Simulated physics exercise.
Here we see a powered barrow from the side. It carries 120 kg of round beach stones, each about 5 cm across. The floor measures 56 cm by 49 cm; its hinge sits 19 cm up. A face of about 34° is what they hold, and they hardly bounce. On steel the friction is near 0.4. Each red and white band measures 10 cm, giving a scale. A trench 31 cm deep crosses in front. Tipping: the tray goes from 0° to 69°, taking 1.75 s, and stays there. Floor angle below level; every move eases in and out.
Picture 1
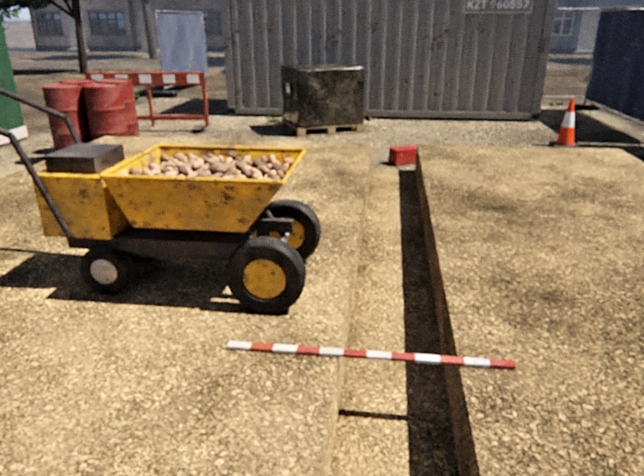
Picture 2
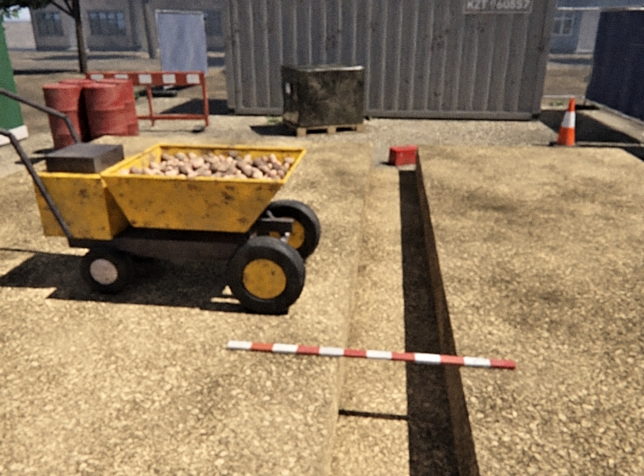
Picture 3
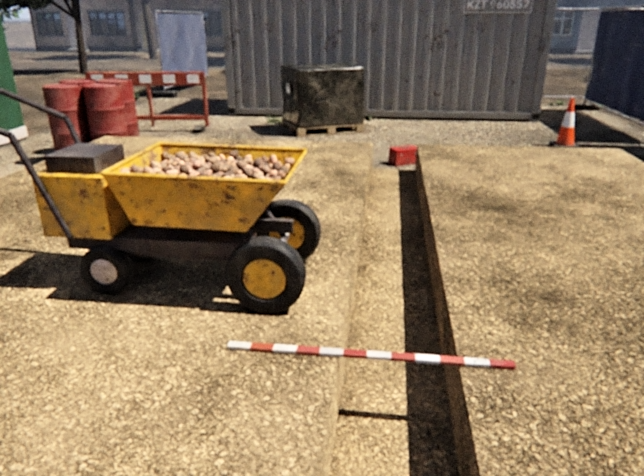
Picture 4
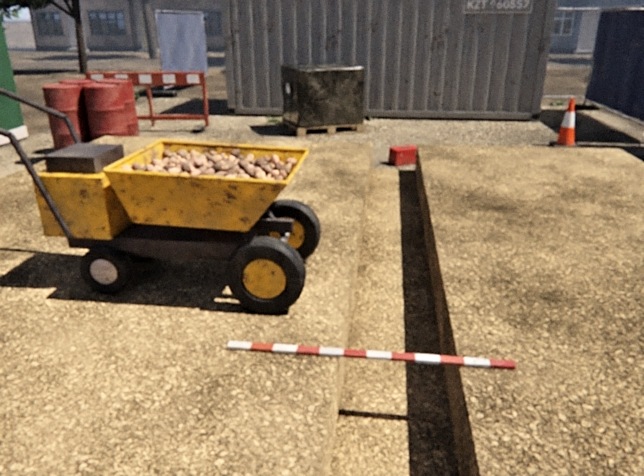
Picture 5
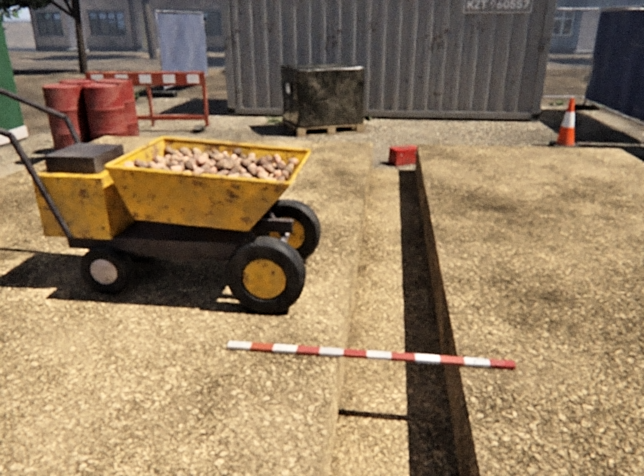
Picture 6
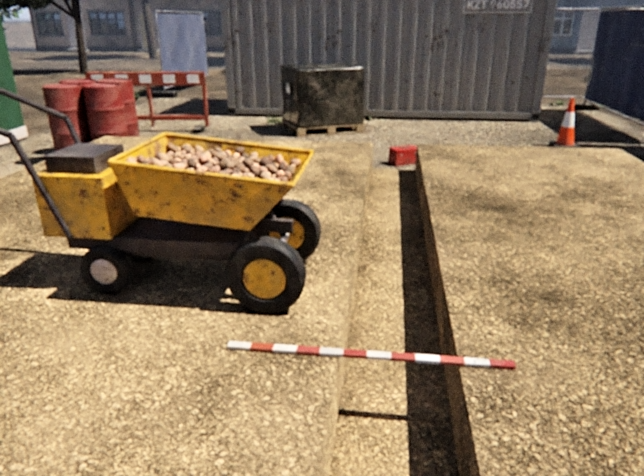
A yellow tray of round stones on a wheeled barrow tilts slightly toward the right.
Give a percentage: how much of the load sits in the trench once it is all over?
98 %.
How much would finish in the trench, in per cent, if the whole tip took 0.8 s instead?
With that change, it comes to around 80 per cent.
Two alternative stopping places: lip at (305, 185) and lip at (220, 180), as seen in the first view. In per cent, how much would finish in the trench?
About 80 per cent first, then about 90 per cent.
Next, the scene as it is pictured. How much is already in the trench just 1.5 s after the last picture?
I'd put it near 60 per cent.
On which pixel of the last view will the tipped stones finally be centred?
Somewhere near pixel (406, 333).
Then, 1.0 s after the last picture the floor is at 58°, 99 % in the tray, 1 % in the trench; the foremost stones are at (379, 226).
Then, 1.5 s after the last picture the floor is at 69°, 40 % in the tray, 59 % in the trench, 1 % past the trench; the foremost stones are at (471, 288).
Then, 1.9 s after the last picture the floor is at 69°, 16 % in the tray, 82 % in the trench, 2 % past the trench; the foremost stones are at (516, 295).
Then, 3.9 s after the last picture the floor is at 69°, 0 % in the tray, 98 % in the trench, 2 % past the trench; the foremost stones are at (527, 295).
